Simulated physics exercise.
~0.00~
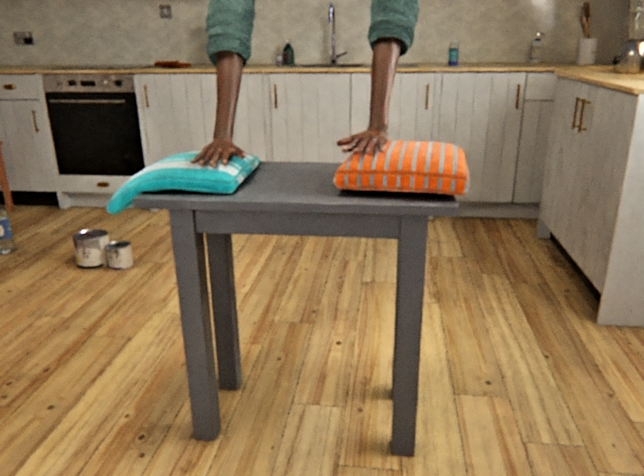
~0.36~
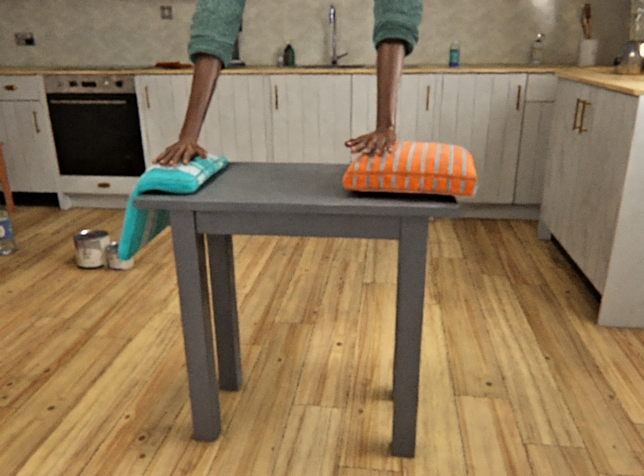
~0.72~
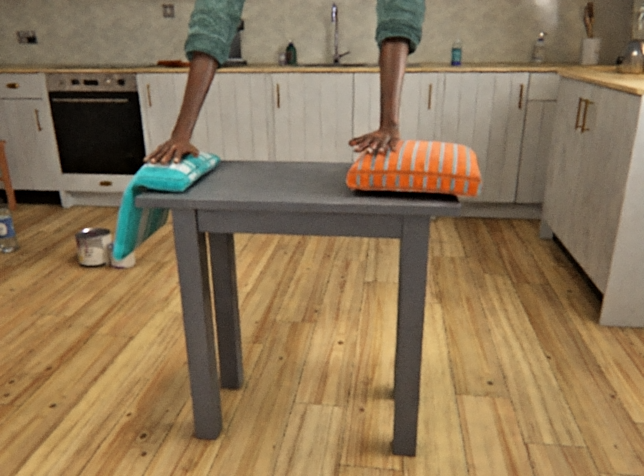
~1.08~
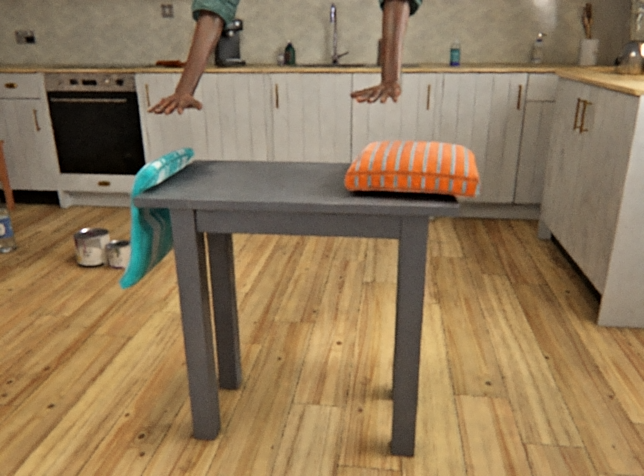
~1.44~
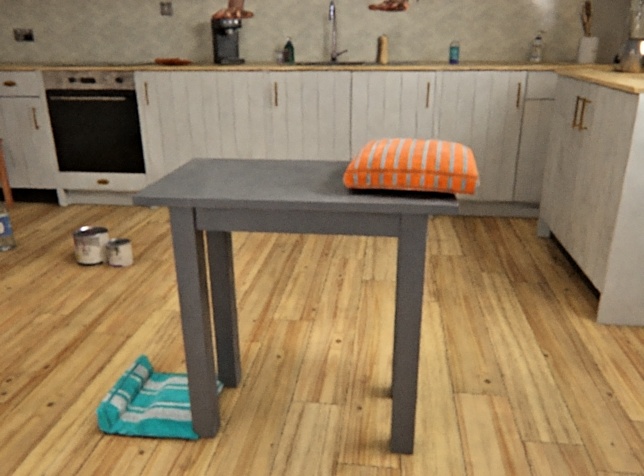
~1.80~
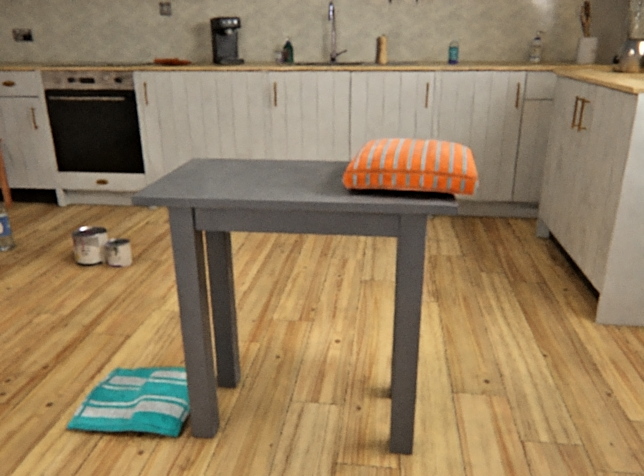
A turquoise folded blanket slid off the left end of a gray table and landed on the wooden floor after two hands pushed it and an orange striped cushion apart and let go, while the cushion stayed on top at the right.
